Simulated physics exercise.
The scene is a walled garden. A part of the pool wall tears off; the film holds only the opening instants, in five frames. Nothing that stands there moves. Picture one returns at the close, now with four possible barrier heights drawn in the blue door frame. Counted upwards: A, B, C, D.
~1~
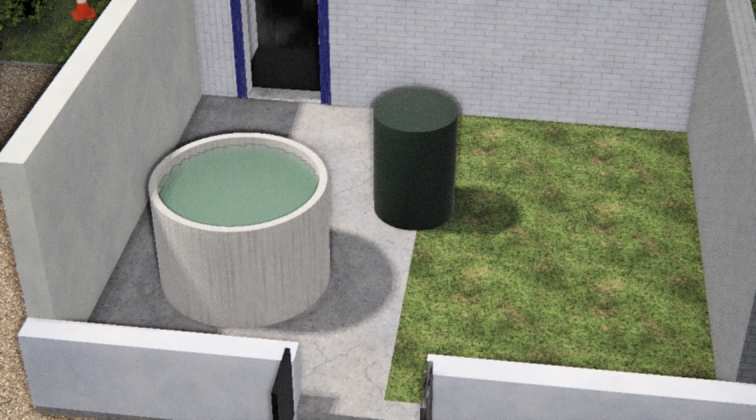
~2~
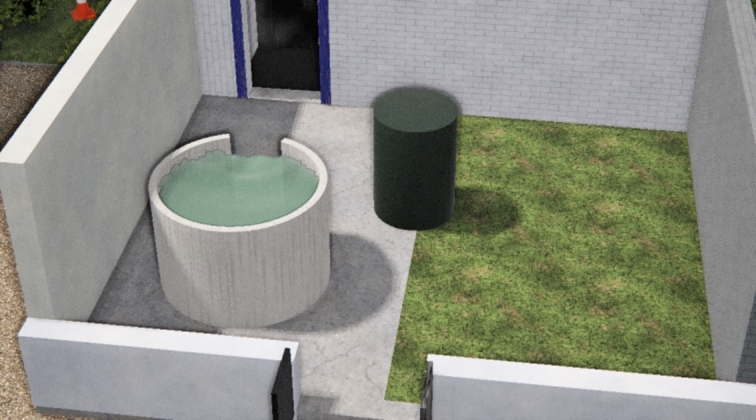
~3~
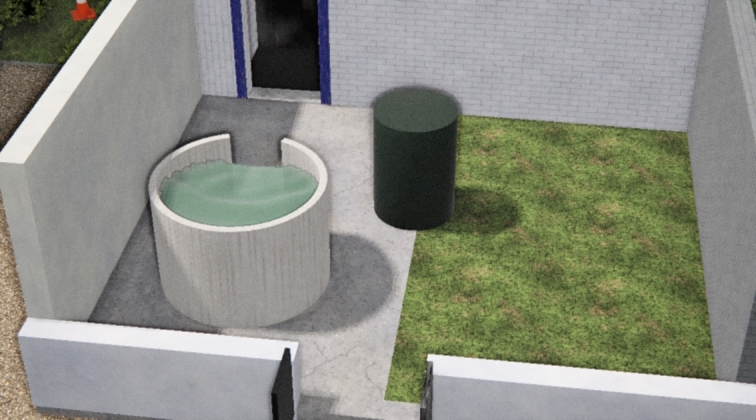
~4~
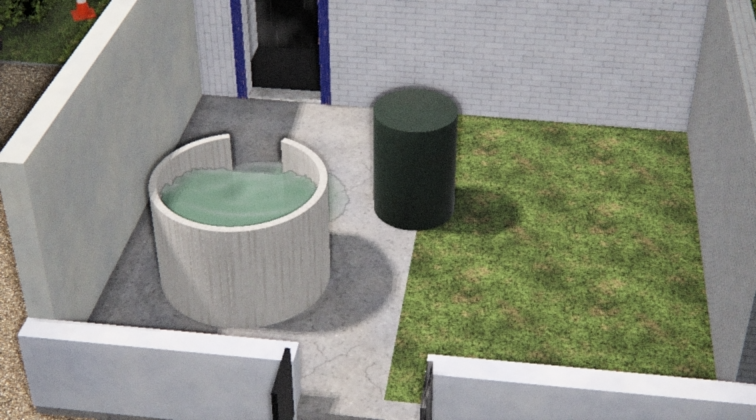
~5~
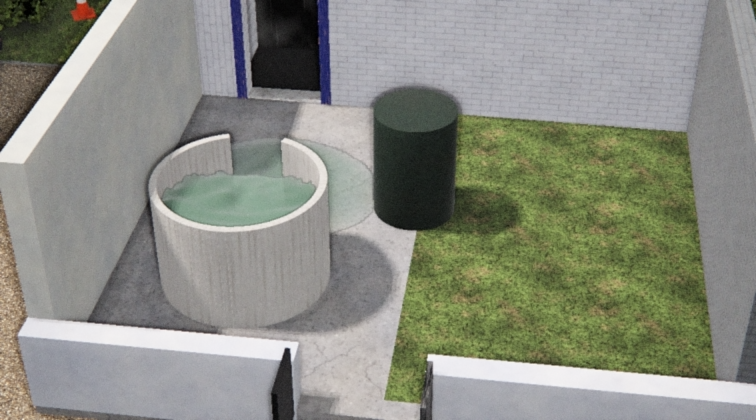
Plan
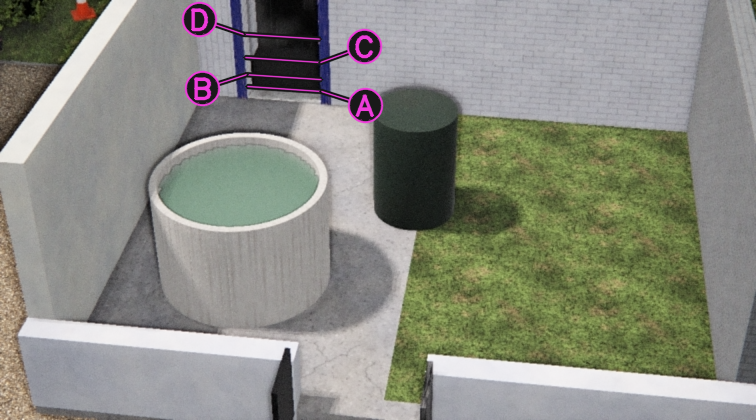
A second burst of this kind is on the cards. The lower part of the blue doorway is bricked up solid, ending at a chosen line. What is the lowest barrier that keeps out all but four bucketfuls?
Use line B.
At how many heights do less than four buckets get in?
Three of the four.
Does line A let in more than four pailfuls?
Yes, that goes wrong.
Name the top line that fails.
A it is.
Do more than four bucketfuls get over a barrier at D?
No.
In magenta, A at (284, 88); B at (283, 77); C at (282, 60); D at (281, 36); from the bottom up A, B, C, D.
With A, about 12 bucketfuls get in.
With B, a splash gets over, under a bucket.
With C, nothing gets over.
With D, nothing gets over.
